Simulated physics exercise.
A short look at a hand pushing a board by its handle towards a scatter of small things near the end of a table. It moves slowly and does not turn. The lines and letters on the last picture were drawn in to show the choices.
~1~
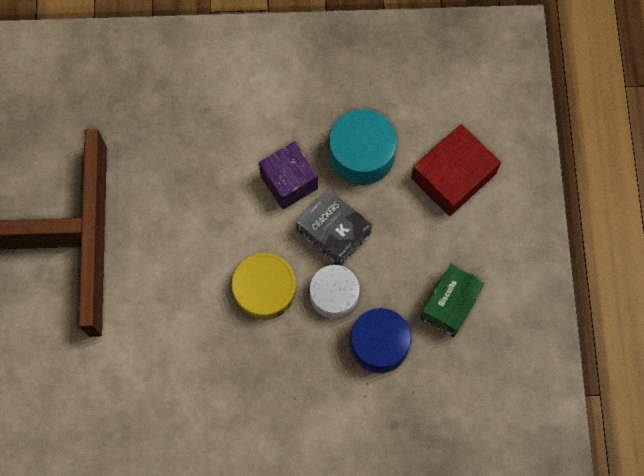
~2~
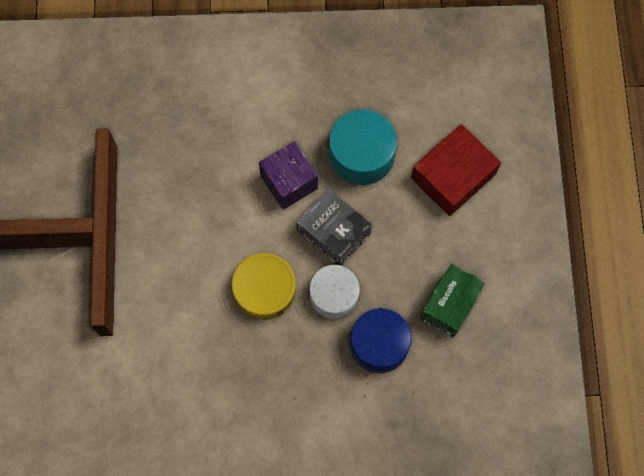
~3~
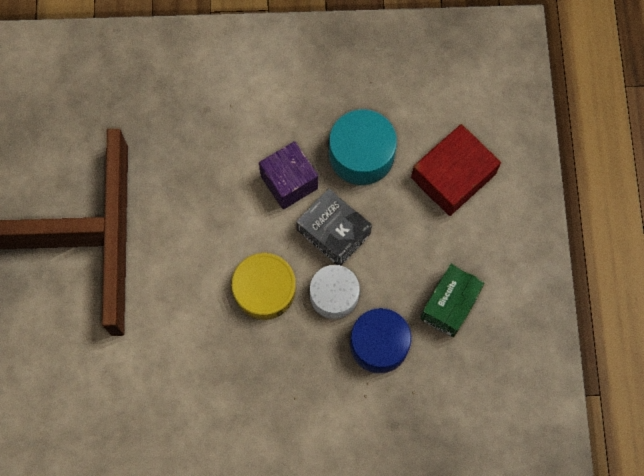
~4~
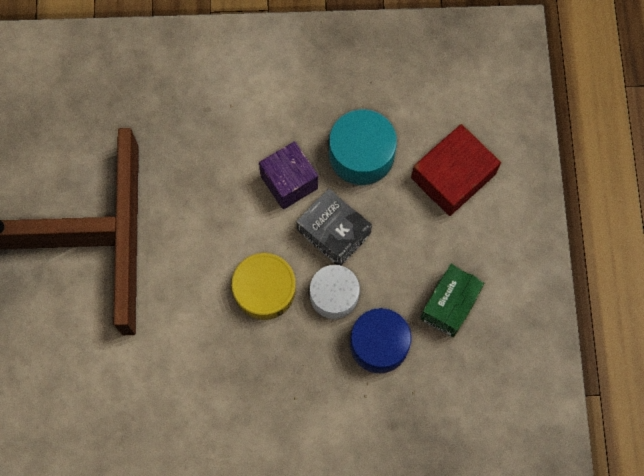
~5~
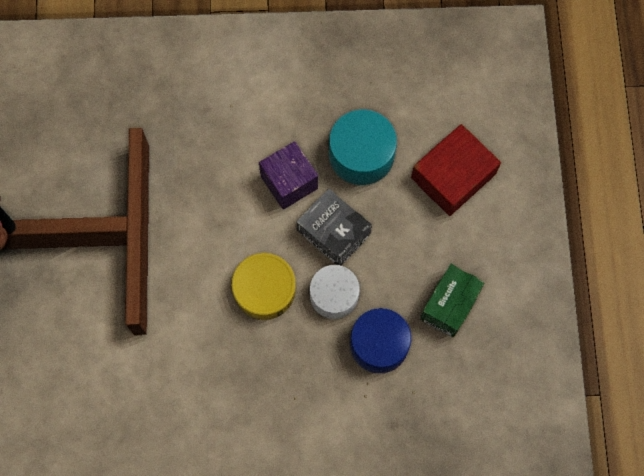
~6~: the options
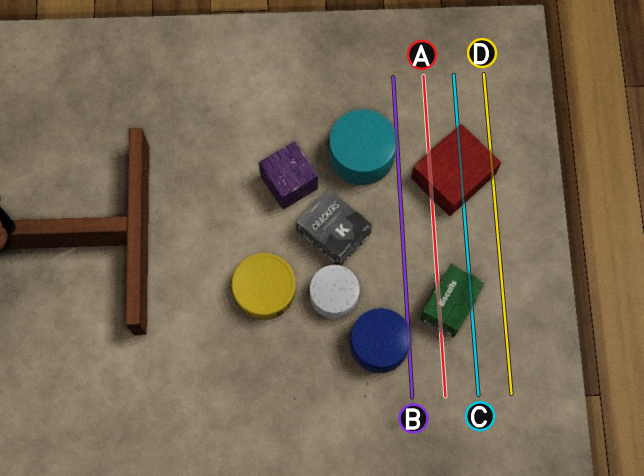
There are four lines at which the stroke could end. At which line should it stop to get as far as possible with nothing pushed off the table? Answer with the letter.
No farther than C.
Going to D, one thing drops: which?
The red block.
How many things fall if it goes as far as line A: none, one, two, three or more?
By then, none.
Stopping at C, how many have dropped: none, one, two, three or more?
By then, none.
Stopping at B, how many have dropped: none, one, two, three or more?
The count is none.
On the marked copy, A at (434, 229); B at (402, 230); C at (466, 228); D at (497, 227).
With C. Early on, board (254, 219); white pot (351, 293); yellow tub (295, 285).
Further on, board (372, 216); green packet (506, 318); red block (463, 172).
At the end, board (465, 213); red block (550, 162); green packet (557, 354); nothing has fallen.
As for the rest, A is safe but short; B is safe but short; D drops the red block.
